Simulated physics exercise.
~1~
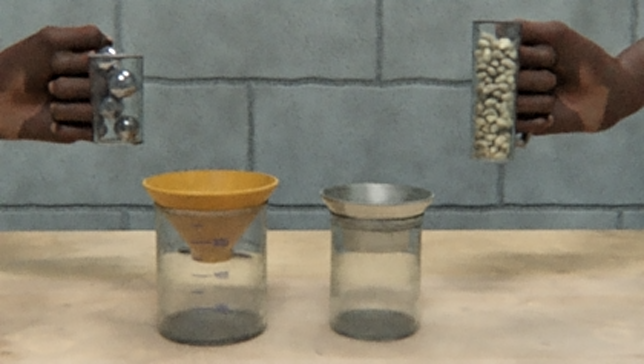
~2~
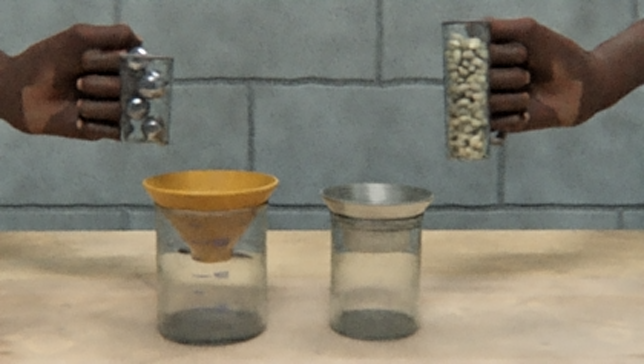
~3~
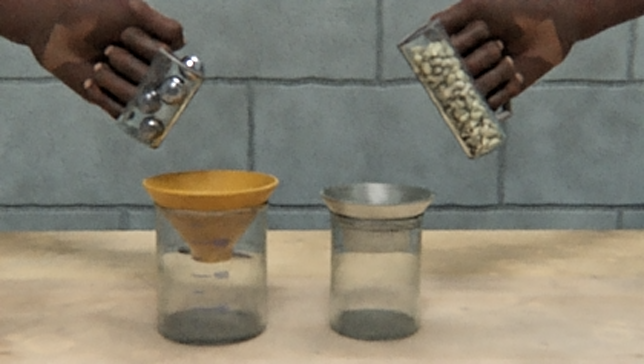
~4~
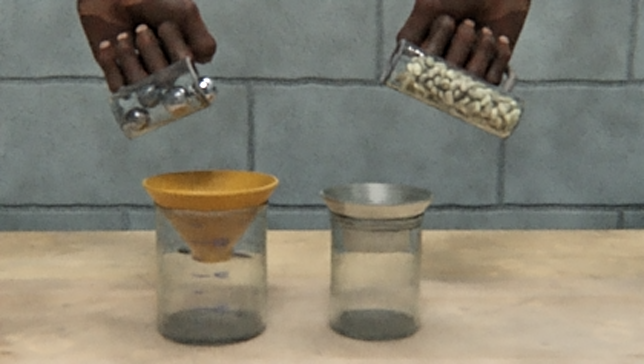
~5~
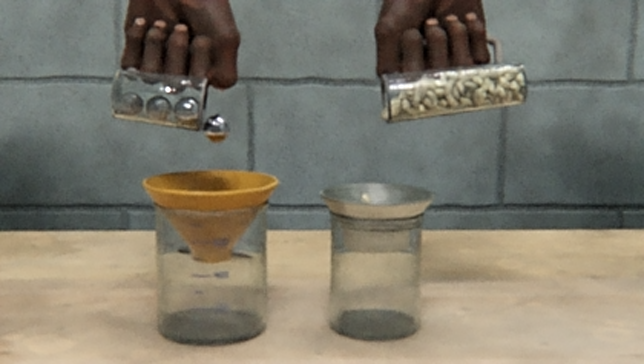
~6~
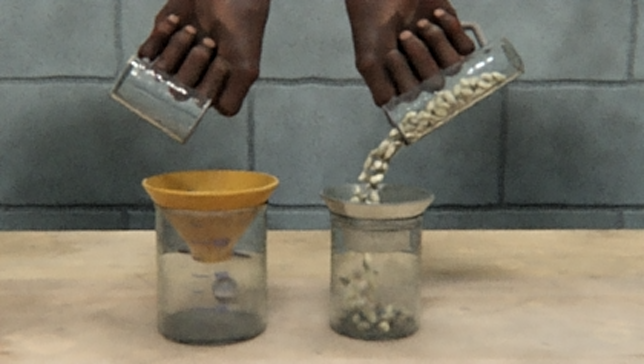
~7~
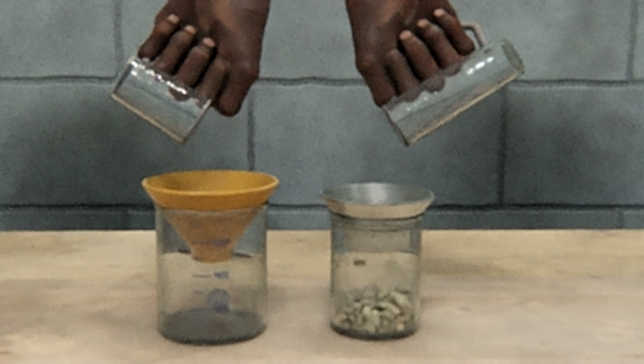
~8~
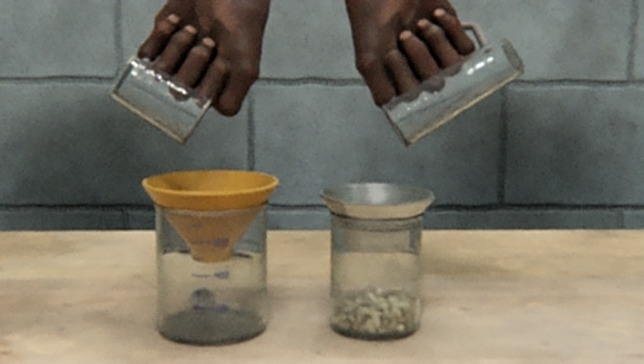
Two dark-skinned hands hold small clear cups, the left with shiny silver balls and the right packed with pale, bean-like pieces, before a grey block wall. Seen level from the front, an orange funnel on a glass jar stands at left and a grey metallic funnel on another at right, on a pale tabletop. The hands move inward and tip the cups over the funnels. The balls drop into the orange funnel as the pale pieces stream through the grey one. Both cups end emptied and tilted downward, with most balls stuck in the left funnel and all the pale pieces heaped in the right jar.
